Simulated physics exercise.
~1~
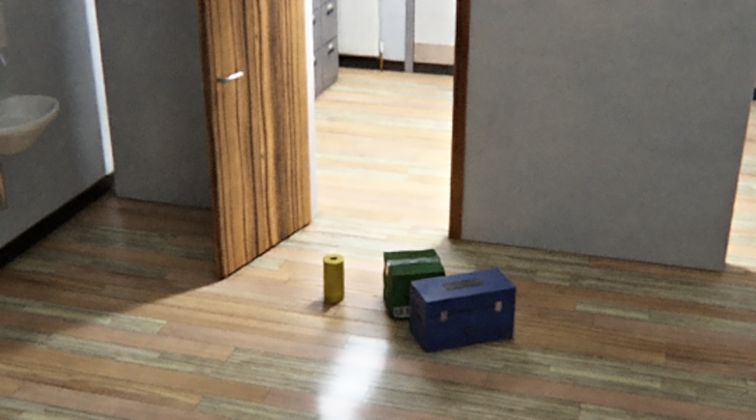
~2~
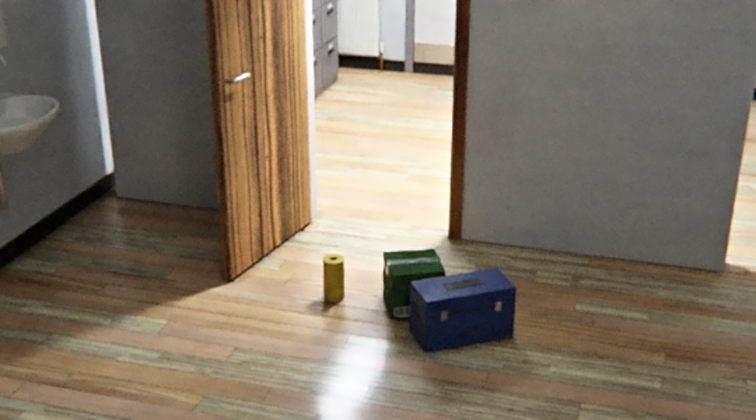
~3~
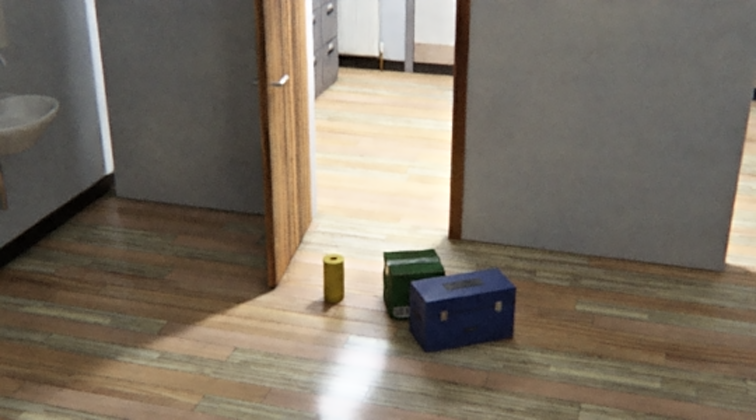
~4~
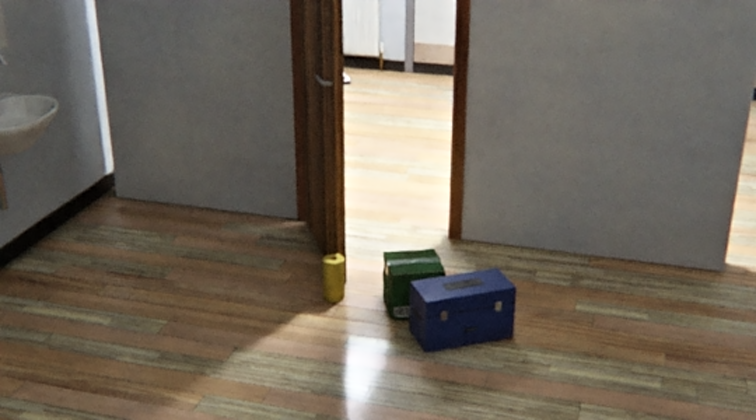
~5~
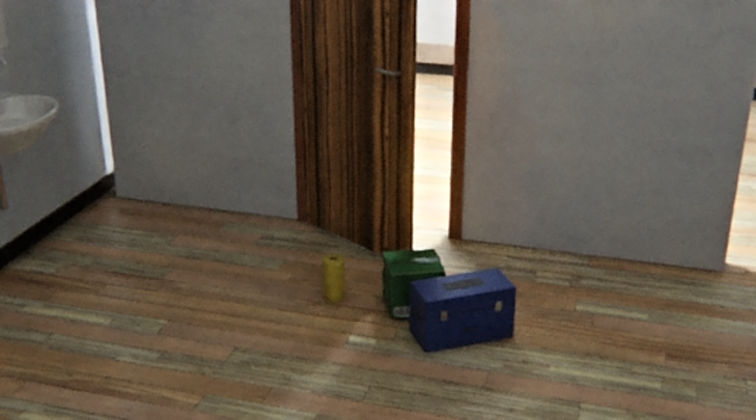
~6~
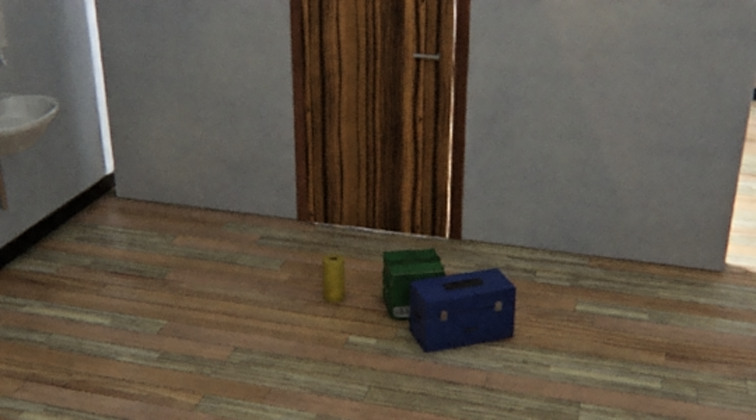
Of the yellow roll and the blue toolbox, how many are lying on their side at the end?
None of them are. The yellow roll and the blue toolbox both still stand upright on the floor.
